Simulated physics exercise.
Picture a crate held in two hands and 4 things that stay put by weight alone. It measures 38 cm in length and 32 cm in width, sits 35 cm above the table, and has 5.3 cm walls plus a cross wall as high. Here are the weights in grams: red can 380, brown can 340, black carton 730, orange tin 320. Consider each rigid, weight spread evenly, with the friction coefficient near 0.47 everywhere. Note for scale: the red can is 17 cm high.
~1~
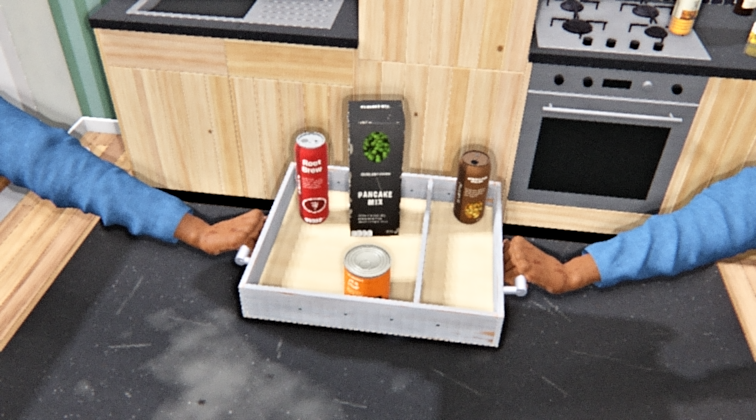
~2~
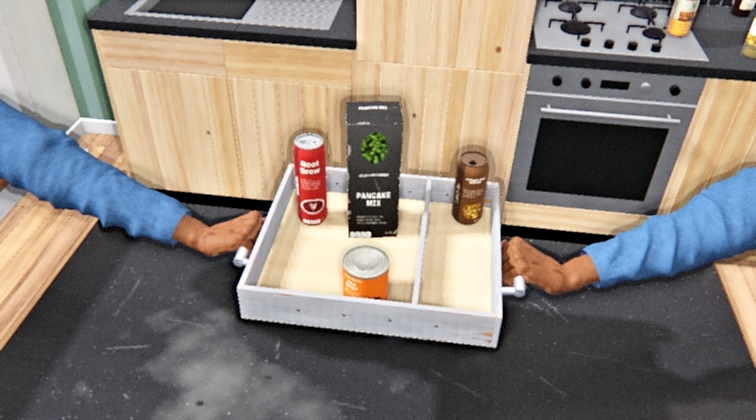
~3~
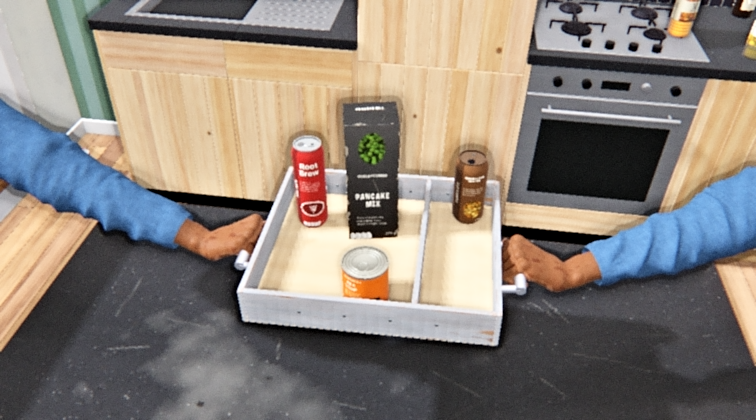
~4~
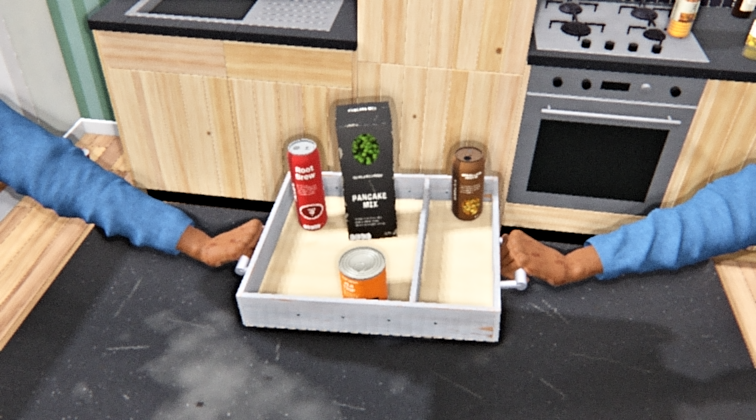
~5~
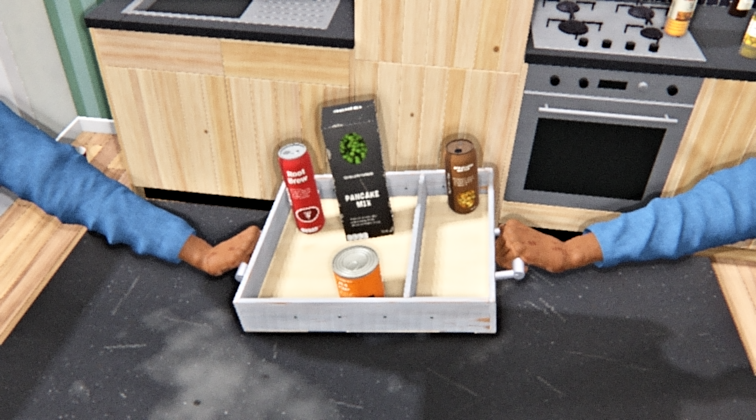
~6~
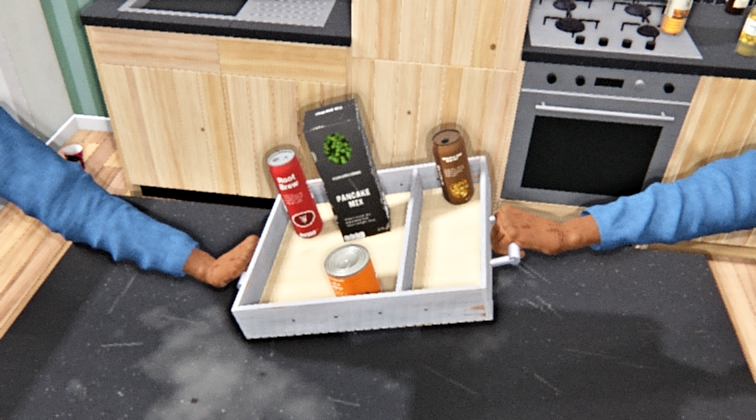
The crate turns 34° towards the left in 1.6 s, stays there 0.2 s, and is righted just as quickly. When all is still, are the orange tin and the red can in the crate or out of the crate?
One by one: My guess is the orange tin doesn't exit. My guess is the red can exits.
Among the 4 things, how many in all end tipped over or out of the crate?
I make it 3.
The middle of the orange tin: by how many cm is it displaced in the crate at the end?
Roughly 14 centimetres.
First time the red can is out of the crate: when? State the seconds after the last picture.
Near 0.4 s on the clock.
Then, 0.50 s after the last picture, crate tipped 31°, left side down; red can now out of the crate; orange tin slid 2 cm near (339, 284); black carton tipped 31° from how it sat.
Then, 0.80 s after the last picture, crate tipped 34°, left side down; black carton now out of the crate; orange tin slid 13 cm near (281, 306); brown can upside down.
Then, 1.10 s after the last picture, crate tipped 34°, left side down; orange tin slid 14 cm near (278, 307); brown can upside down.
Then, 2.00 s after the last picture, crate tipped 10°, left side down; orange tin slid 14 cm near (270, 279); brown can upside down.
At rest, out of the crate, red can and black carton; tipped over in the crate, brown can; not toppled but over 5 cm from the start, orange tin. In the last view, orange tin near (272, 267), red can near (279, 242).
